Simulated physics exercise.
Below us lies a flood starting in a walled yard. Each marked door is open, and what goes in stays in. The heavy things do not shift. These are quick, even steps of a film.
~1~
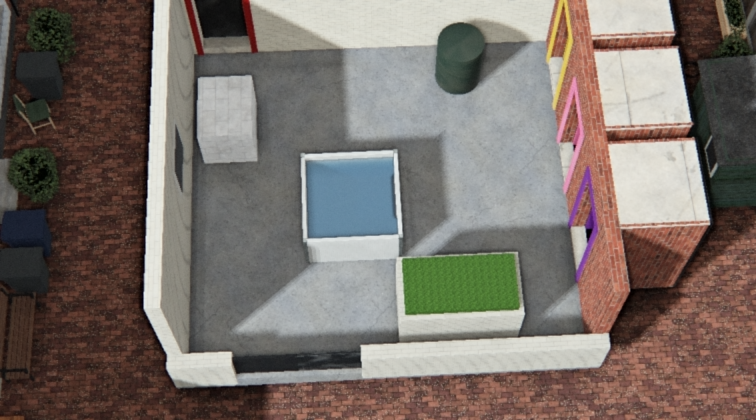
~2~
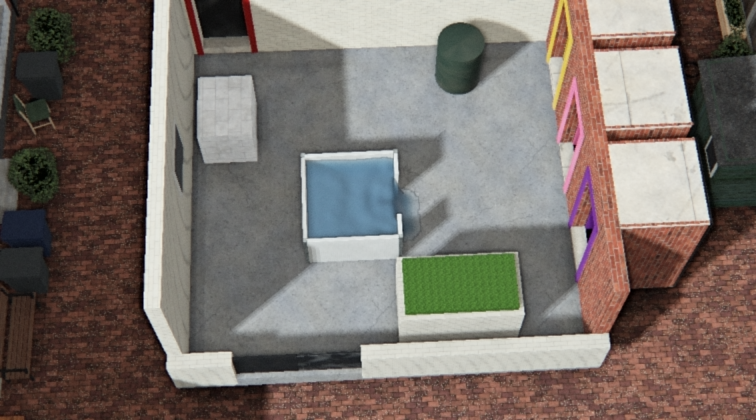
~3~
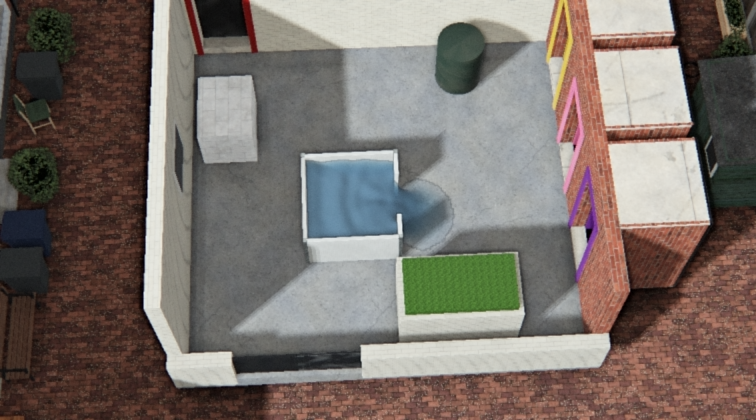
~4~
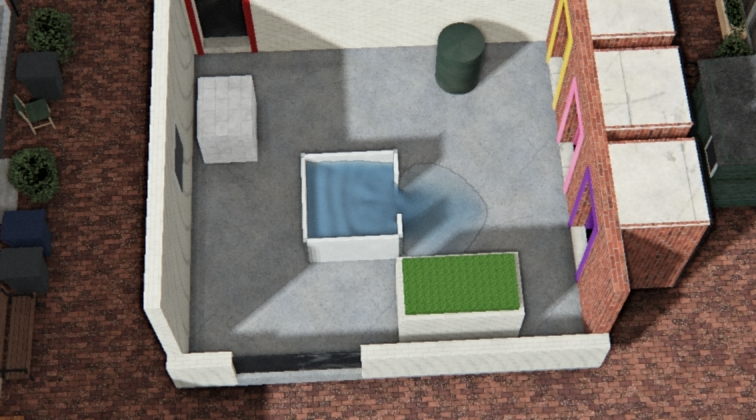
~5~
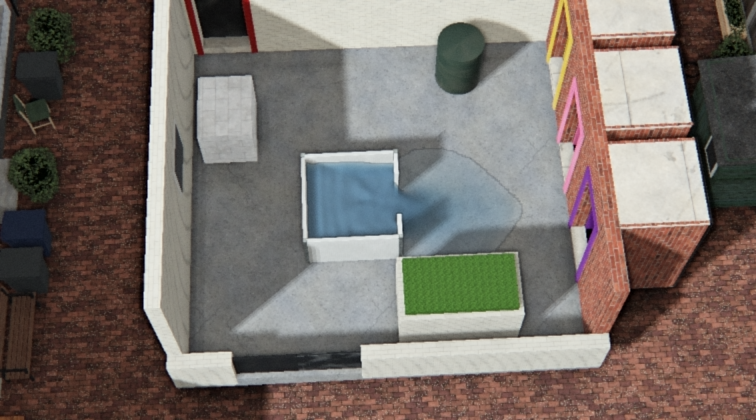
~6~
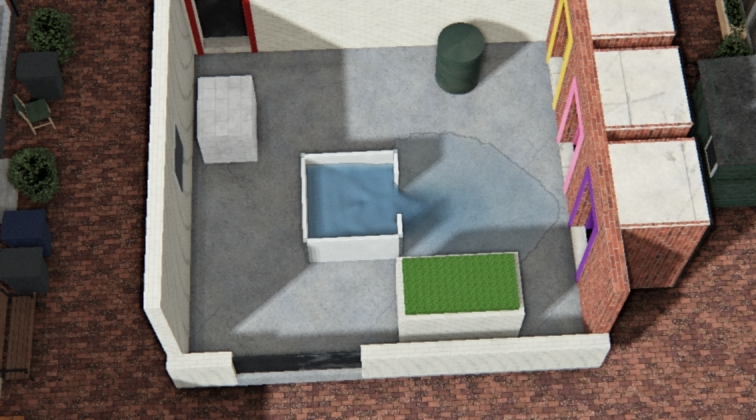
Water burst out through a gap in the right side of a square, white-walled open tank and fanned out in a thin sheet across the grey yard floor toward the brick wall on the right.
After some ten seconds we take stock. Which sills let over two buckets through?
In the end: The pink door takes more than that; the purple door takes more than that; the red door stays under that; the yellow door stays under that.
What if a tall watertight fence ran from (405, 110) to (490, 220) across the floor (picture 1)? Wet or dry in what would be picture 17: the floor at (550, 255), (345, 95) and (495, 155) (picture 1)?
As listed: Awash, awash, dry.
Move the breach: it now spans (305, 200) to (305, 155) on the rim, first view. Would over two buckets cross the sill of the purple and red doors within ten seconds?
In short: The purple one keeps below it, the red one stays under.
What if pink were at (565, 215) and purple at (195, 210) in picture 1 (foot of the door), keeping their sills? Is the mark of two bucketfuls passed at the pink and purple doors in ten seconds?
In short: The pink door is over, the purple door lets less in.
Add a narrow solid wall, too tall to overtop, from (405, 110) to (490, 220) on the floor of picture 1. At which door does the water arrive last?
Last comes the yellow one.
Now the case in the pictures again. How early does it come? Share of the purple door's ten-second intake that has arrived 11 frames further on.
Some 50 per cent.
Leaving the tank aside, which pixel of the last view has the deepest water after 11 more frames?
Close to (573, 260).
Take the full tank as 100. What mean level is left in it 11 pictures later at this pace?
Close to 46 %.
A moment on, water covers 30 % of the floor; the pink door over two buckets in, the purple door over two buckets in, the red door not reached, the yellow door not reached.
Next, water covers 35 % of the floor; the pink door far over two buckets in, the purple door far over two buckets in, the red door not reached, the yellow door wet at the sill, nothing in.
Then, water covers 40 % of the floor; the pink door far over two buckets in, the purple door far over two buckets in, the red door not reached, the yellow door wet at the sill, nothing in.
Later, water covers 55 % of the floor; the pink door far over two buckets in, the purple door far over two buckets in, the red door not reached, the yellow door wet at the sill, nothing in.
In the end, water covers 80 % of the floor; the pink door far over two buckets in, the purple door far over two buckets in, the red door wet at the sill, nothing in, the yellow door wet at the sill, nothing in.
